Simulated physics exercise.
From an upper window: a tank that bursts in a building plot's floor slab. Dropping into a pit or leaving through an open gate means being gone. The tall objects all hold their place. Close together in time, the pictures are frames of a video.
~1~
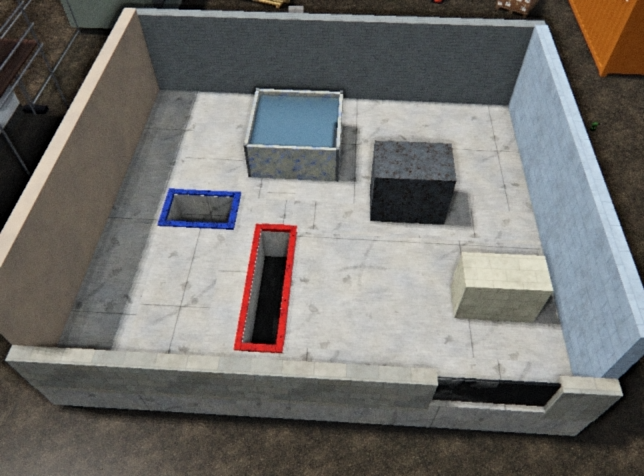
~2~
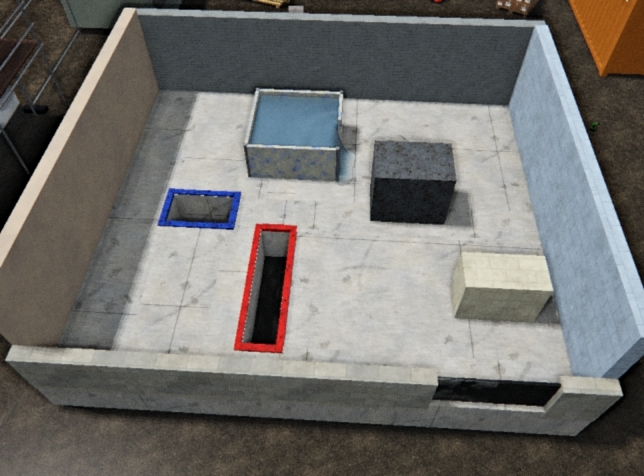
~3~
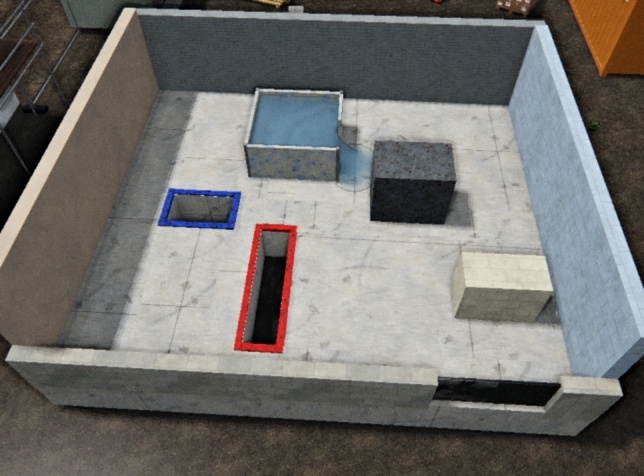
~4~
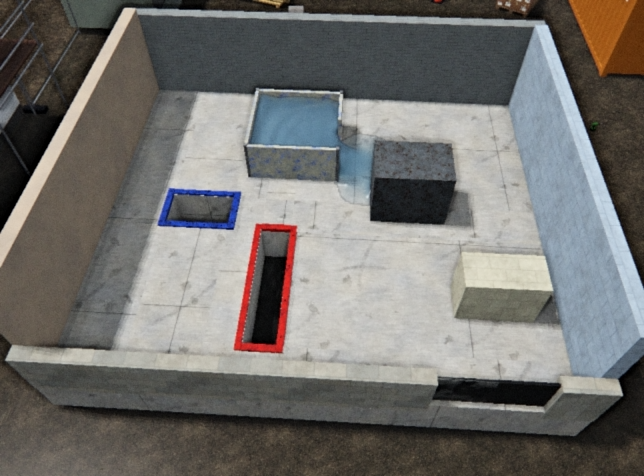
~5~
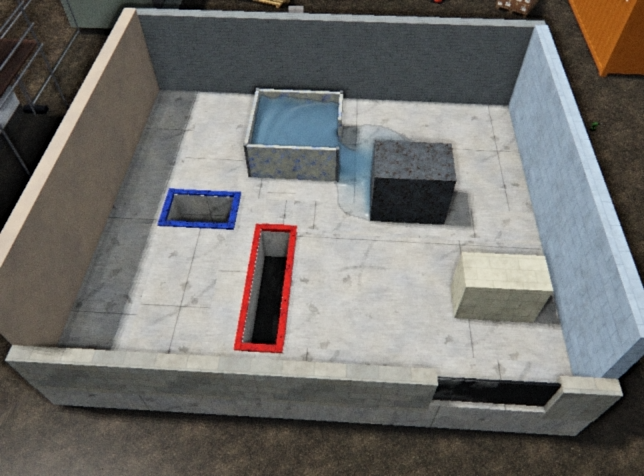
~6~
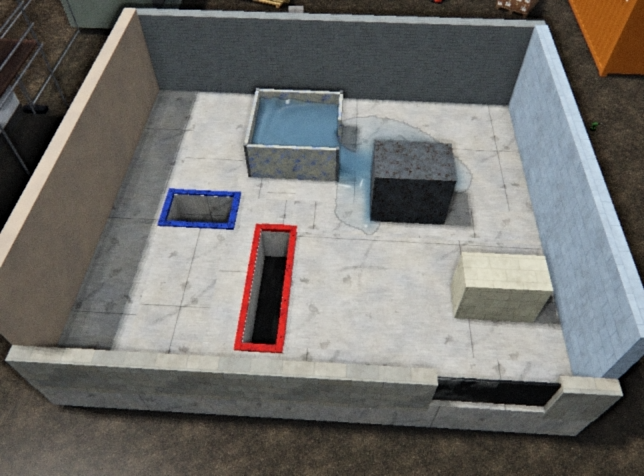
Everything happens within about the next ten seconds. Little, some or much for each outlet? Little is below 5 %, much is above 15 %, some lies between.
The gate gets little. The blue pit gets little. The red pit gets little.
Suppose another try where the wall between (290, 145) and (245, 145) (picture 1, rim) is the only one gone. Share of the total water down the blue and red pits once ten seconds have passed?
Per cent: Blue 14, red 25.
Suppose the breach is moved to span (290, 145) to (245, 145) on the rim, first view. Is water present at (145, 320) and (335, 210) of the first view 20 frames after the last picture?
In that order: Covered, free of water.
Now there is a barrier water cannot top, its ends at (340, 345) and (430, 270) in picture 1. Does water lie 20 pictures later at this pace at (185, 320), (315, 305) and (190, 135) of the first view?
Taken in turn, the three points are unsoaked, soaked and unsoaked.
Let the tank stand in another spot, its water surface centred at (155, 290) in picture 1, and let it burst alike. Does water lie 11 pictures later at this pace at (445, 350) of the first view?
There: Awash.
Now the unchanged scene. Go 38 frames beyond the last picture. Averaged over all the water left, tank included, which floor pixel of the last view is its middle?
Roughly (390, 187).
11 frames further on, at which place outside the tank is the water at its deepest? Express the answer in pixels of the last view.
It should be close to (494, 107).
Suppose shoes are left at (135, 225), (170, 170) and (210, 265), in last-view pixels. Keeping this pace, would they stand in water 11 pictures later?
In that order, the three spots are high and dry, high and dry and high and dry.
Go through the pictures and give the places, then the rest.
The first picture shows the tank at (296, 121) is whole and still.
In the second picture, water pours out at (337, 156) and has run to (346, 182).
In the third picture, water pours out at (337, 156) and has run to a hidden place.
In the fourth picture, water pours out at (337, 157) and has run to a hidden place.
In the fifth picture, the front is at a hidden place, out from the gap at (337, 157).
In the sixth picture, water pours out at (337, 156) and has run to (468, 179).
A moment on, water covers 20 % of the floor; the gate 0 %, the blue pit 0 %, the red pit 0 %.
Next, water covers 30 % of the floor; the gate 0 %, the blue pit 0 %, the red pit 0 %.
Then, water covers 40 % of the floor; the gate 0 %, the blue pit 0 %, the red pit 0 %.
Later, water covers 60 % of the floor; the gate 0 %, the blue pit 0 %, the red pit 0 %.
In the end, water covers 75 % of the floor; the gate 0 %, the blue pit 0 %, the red pit 1 %.
